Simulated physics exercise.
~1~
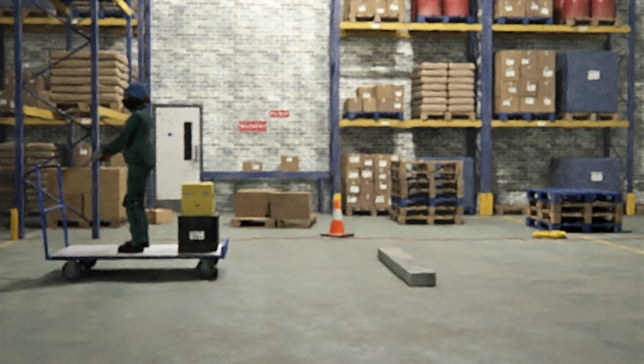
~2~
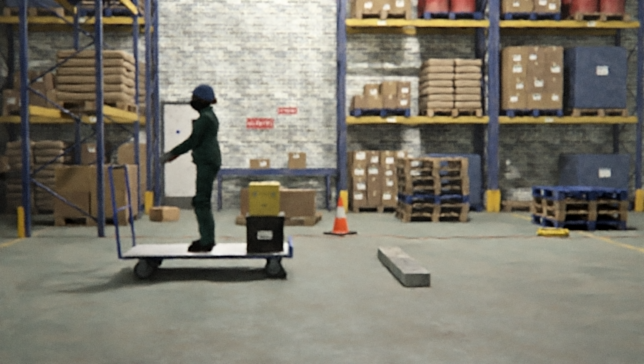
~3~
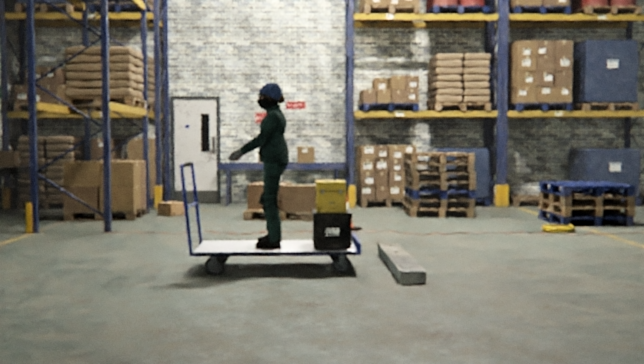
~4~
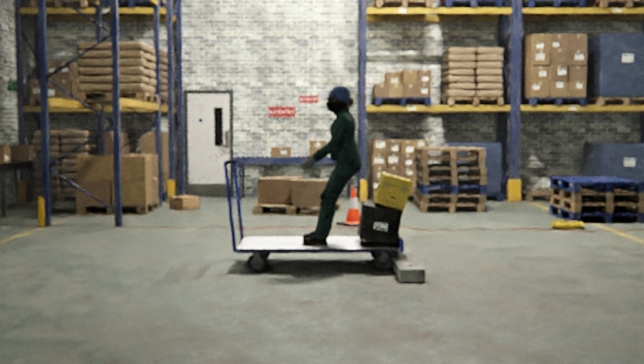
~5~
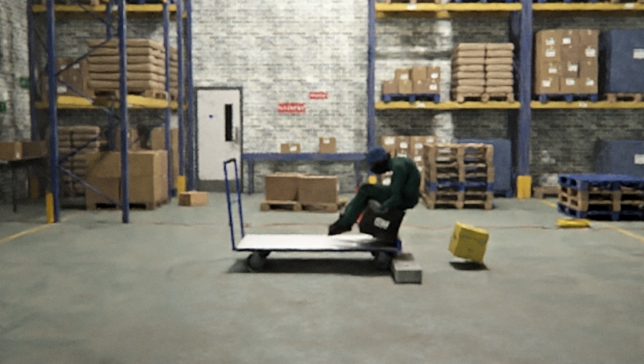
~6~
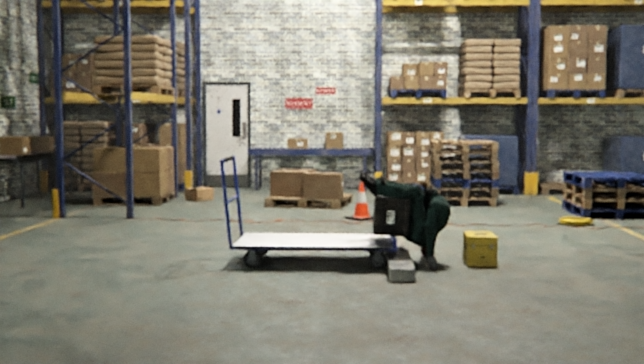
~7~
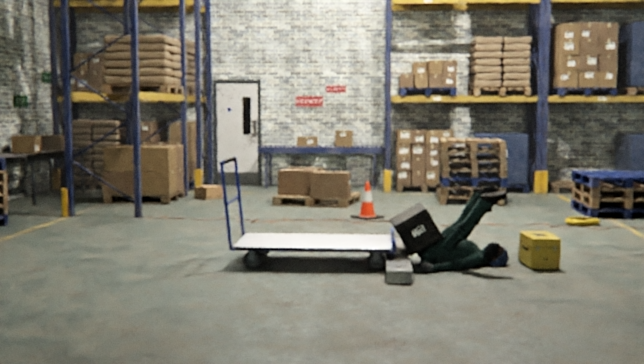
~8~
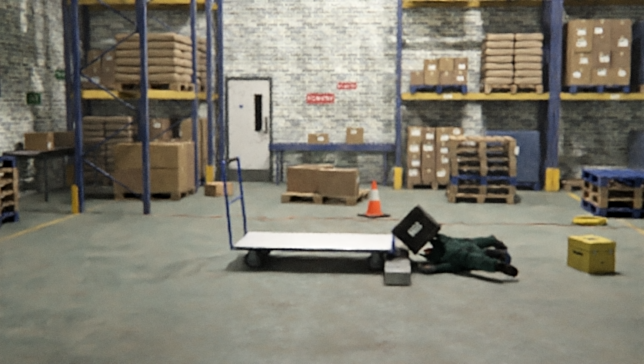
Warehouse aisle, flat trolley rolling right into a kerb and stopping dead, throwing its standing rider, yellow box and black box off the front.
